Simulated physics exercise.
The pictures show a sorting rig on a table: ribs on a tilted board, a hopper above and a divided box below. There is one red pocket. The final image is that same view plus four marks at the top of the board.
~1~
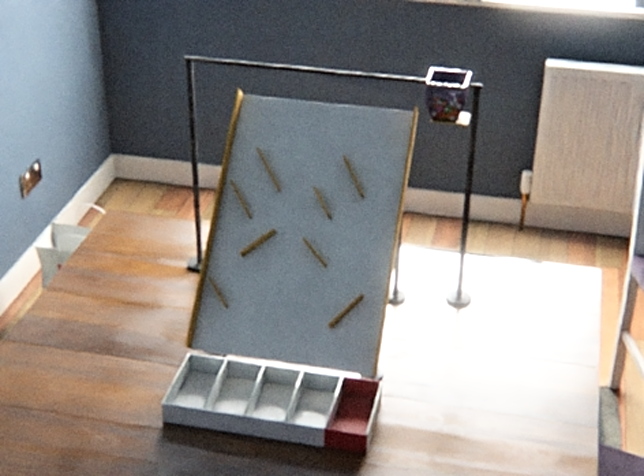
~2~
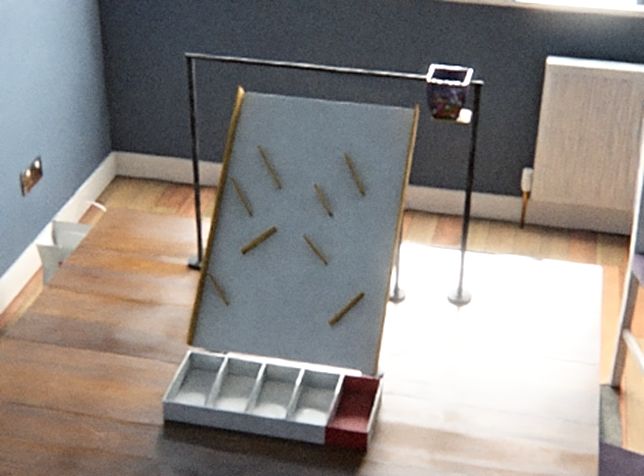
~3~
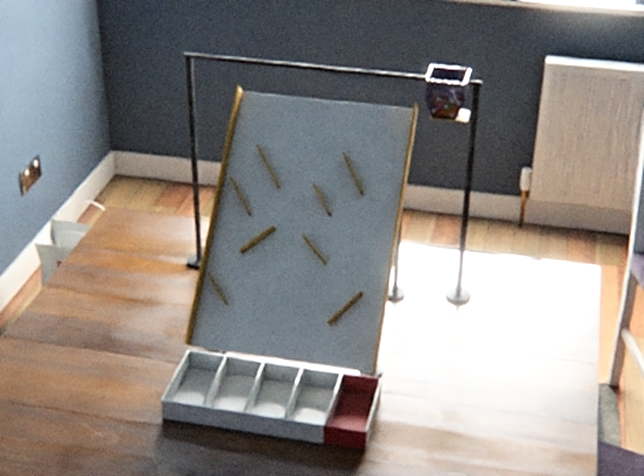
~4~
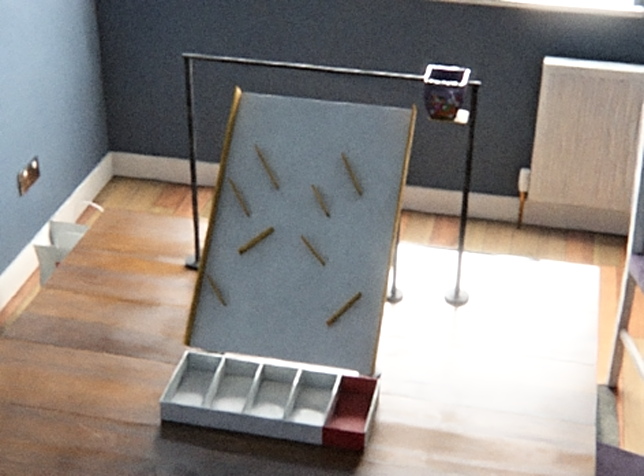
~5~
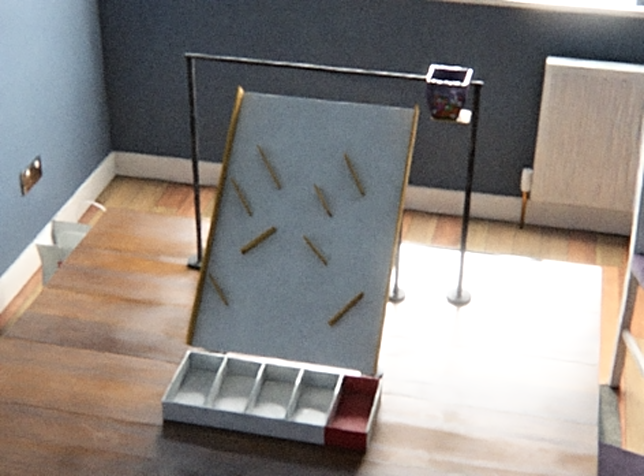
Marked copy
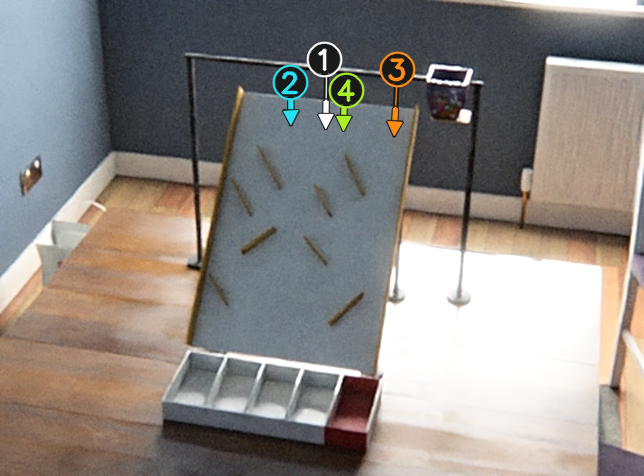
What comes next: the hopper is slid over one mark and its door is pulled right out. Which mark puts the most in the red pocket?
The best mark is 3.
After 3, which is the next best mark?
It is 4.
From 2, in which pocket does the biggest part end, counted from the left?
It is the third one.
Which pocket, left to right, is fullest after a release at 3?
The fifth.
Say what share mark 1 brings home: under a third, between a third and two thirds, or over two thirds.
It is under a third.
On the marked copy, mark 1 meets the board at (325, 123); mark 2 meets the board at (290, 119); mark 3 meets the board at (394, 130); mark 4 meets the board at (343, 125).
With 1, a small part in the red pocket, nearly all in other pockets.
With 2, none in the red pocket, nearly all in other pockets.
With 3, most in the red pocket, about a quarter in other pockets.
With 4, about a quarter in the red pocket, most in other pockets.
